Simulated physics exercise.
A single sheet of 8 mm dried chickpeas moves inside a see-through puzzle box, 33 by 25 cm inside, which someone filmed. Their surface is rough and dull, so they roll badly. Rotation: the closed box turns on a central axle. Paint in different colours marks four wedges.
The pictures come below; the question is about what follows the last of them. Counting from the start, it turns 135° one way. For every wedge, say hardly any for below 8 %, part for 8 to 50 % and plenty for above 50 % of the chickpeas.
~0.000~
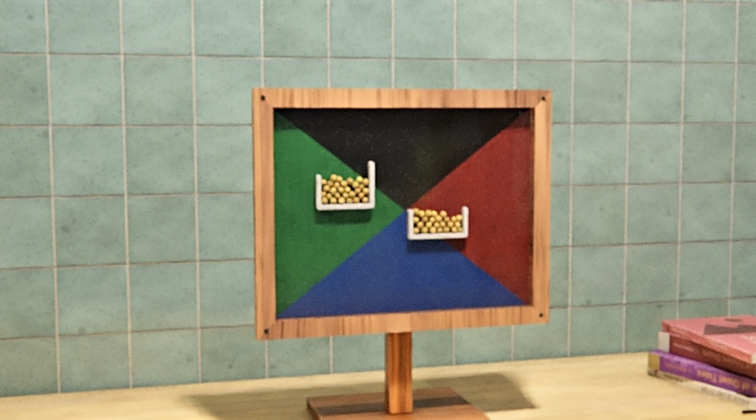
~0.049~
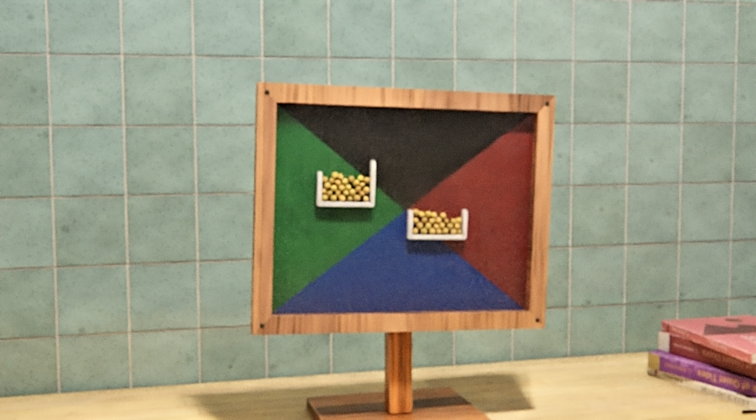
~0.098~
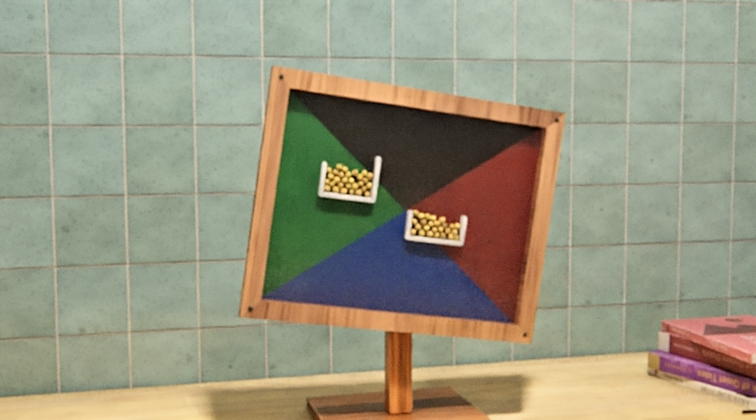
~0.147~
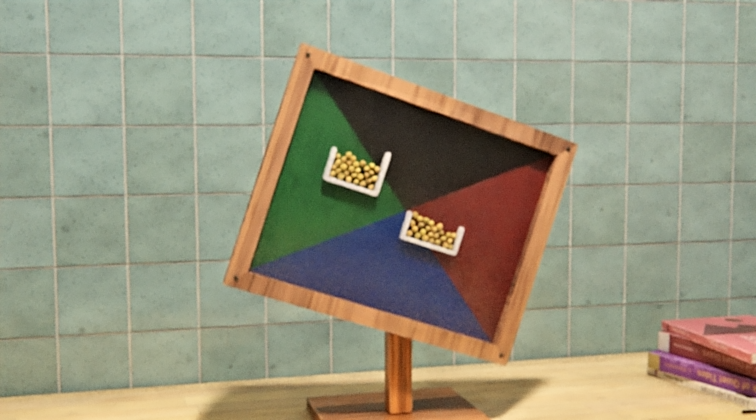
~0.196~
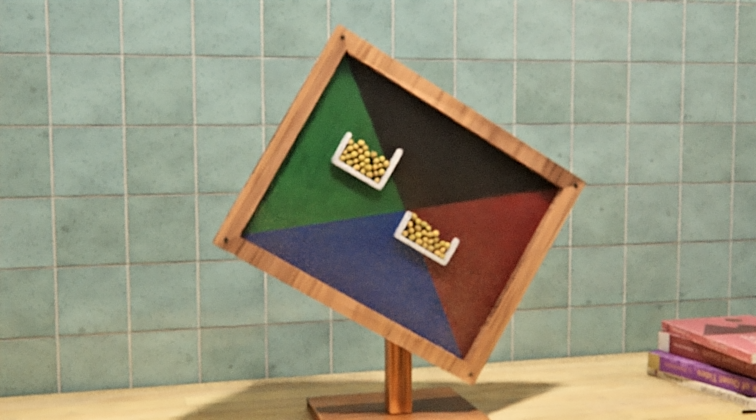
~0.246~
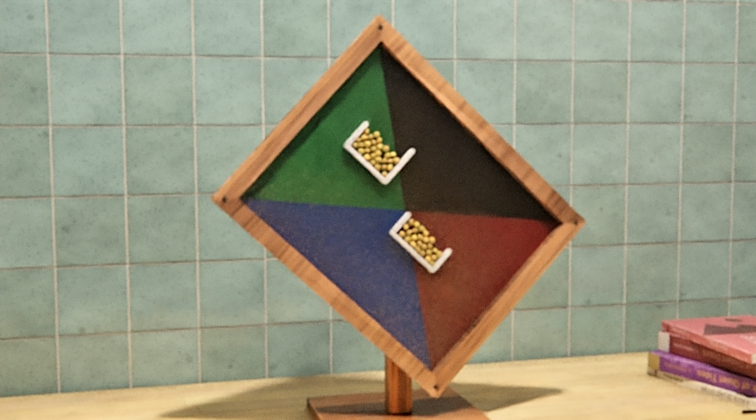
Red wedge: Part; blue wedge: Hardly any; green wedge: Hardly any; black wedge: Plenty.
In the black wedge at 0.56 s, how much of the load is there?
Share: Near 35 %.
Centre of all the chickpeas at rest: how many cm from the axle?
It lies close to 1 centimetres left and 16 centimetres below.
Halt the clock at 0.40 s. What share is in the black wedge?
The share there is close to 0 per cent.
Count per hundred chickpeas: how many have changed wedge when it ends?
About 70 percent.
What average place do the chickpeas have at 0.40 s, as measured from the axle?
It sits around 1 cm to the right and around 2 cm up.
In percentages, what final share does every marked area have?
At the end the red wedge has 40 percent, the blue wedge 0 percent, the green wedge 0 percent and the black wedge 60 percent.
By 0.40 s, it stands 81° clockwise; the chickpeas' middle is 1 cm right of and 2 cm above the centre; red 40 %, blue 5 %, green 55 %.
By 0.56 s, it stands 120° clockwise; the chickpeas' middle is 3 cm right of and 3 cm below the centre; red 45 %, green 20 %, black 35 %.
By 0.69 s, it stands 135° clockwise; the chickpeas' middle is 3 cm right of and 11 cm below the centre; red 30 %, black 70 %.
At rest by 1.5 s, it stands 135° clockwise; red 40 %, blue 0 %, green 0 %, black 60 %.
